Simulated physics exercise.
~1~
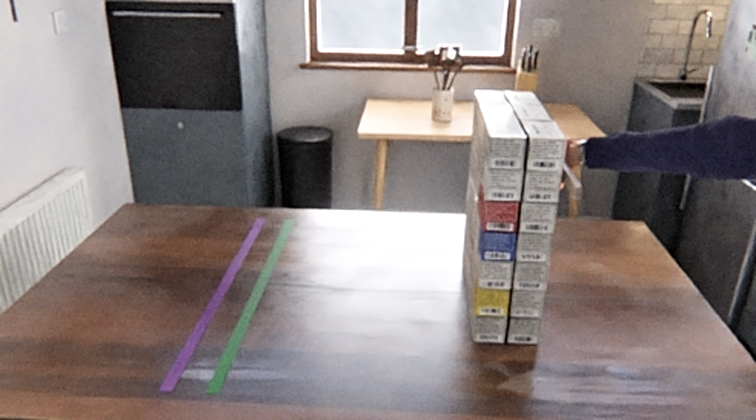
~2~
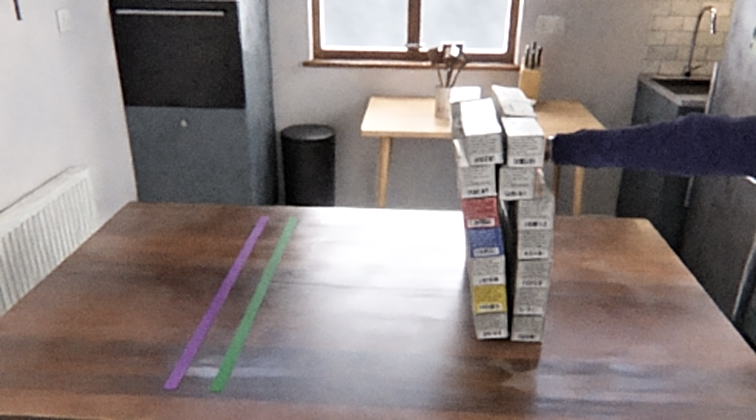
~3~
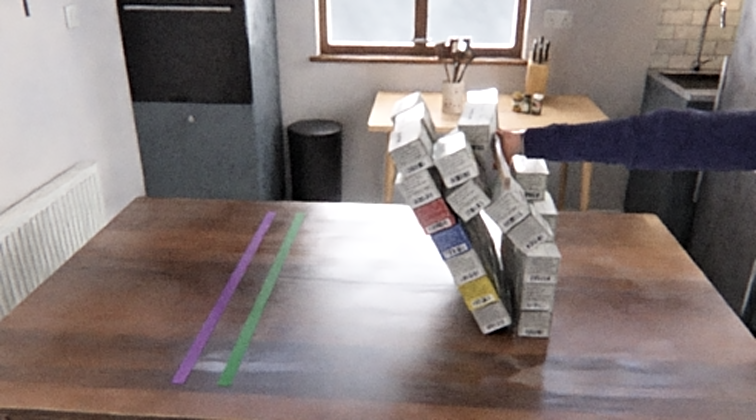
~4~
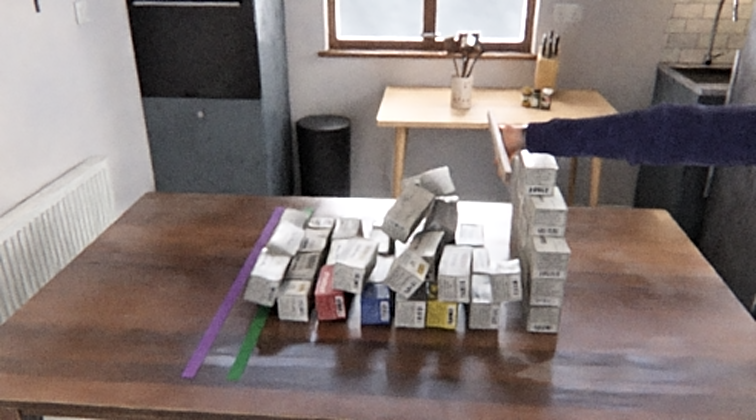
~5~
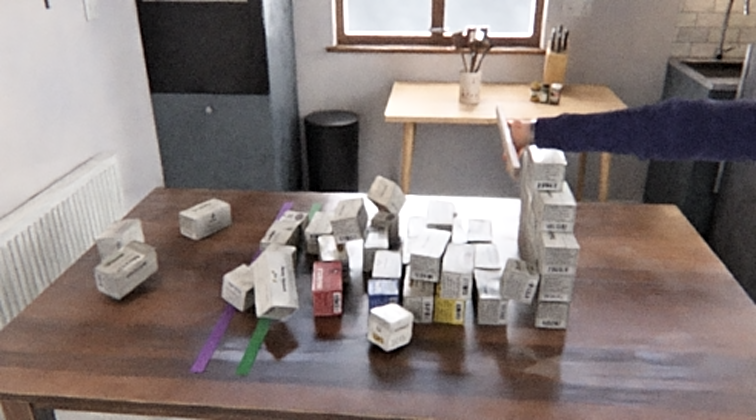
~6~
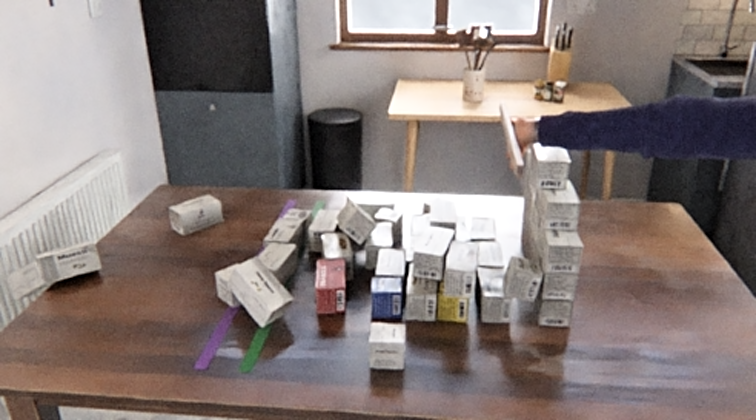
A hand pushes a stack of small boxes leftward, and most topple across the table.
